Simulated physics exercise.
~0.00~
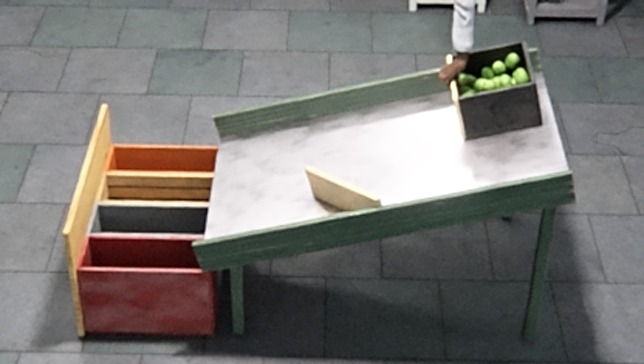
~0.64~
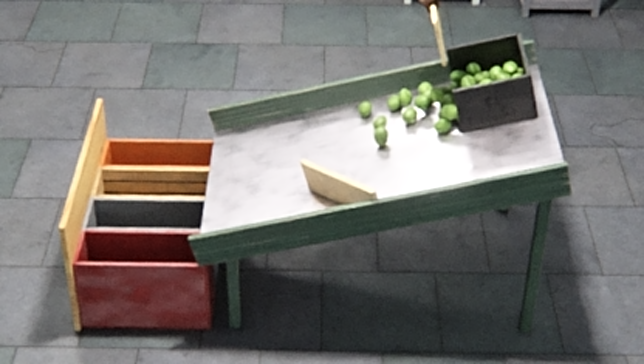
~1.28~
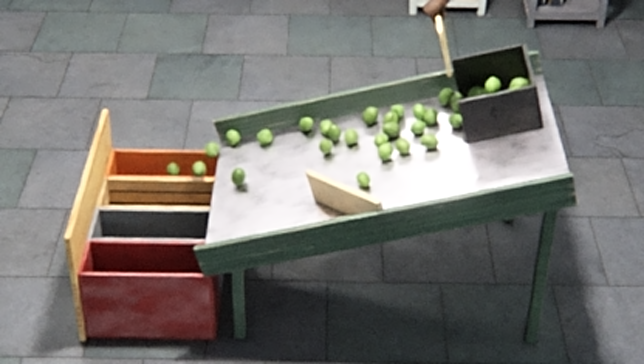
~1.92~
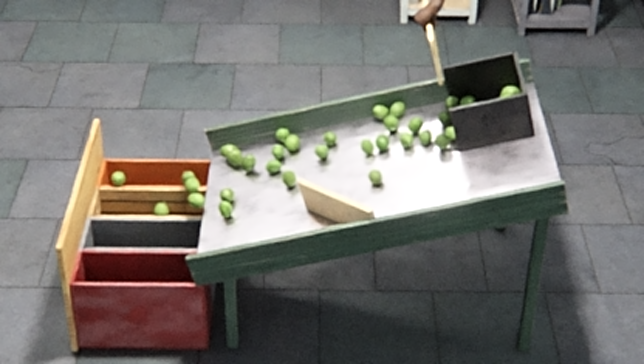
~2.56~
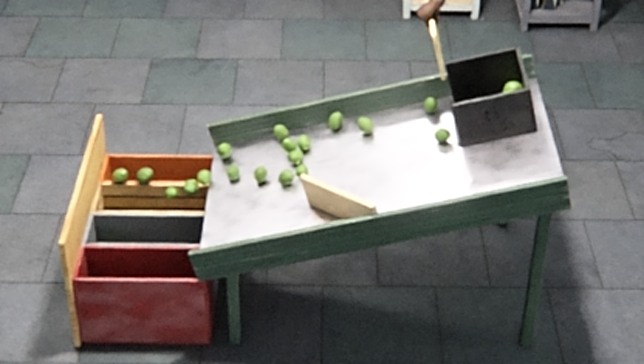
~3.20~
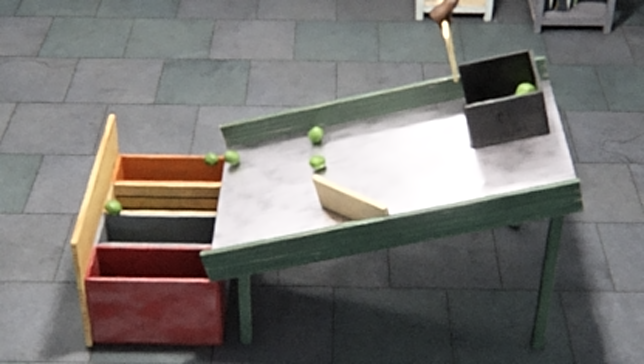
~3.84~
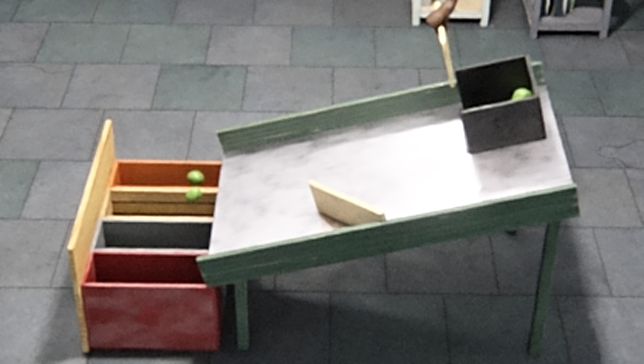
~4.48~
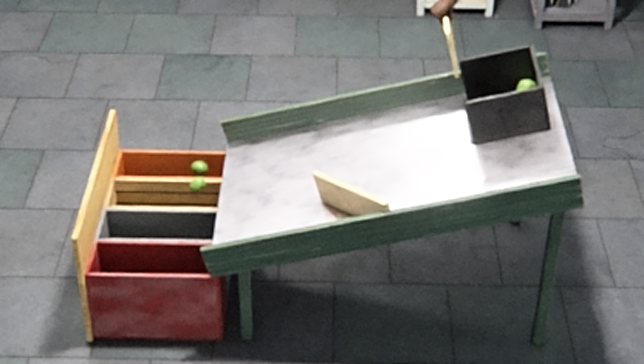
Bright green limes fill a black pen at the upper right of a pale, green-edged sloping table, seen from above on a grey tiled floor by a slightly swaying camera. At the table's lower left end stand orange, wooden, grey and red containers beside a tall wooden board. A hand at the top lifts the gate, and the limes spill out and roll left down the slope, spreading around an angled board. They drop off the far edge, mostly towards the orange and wooden containers. Finally the slope is clear, with limes visible in the pen and those two containers.
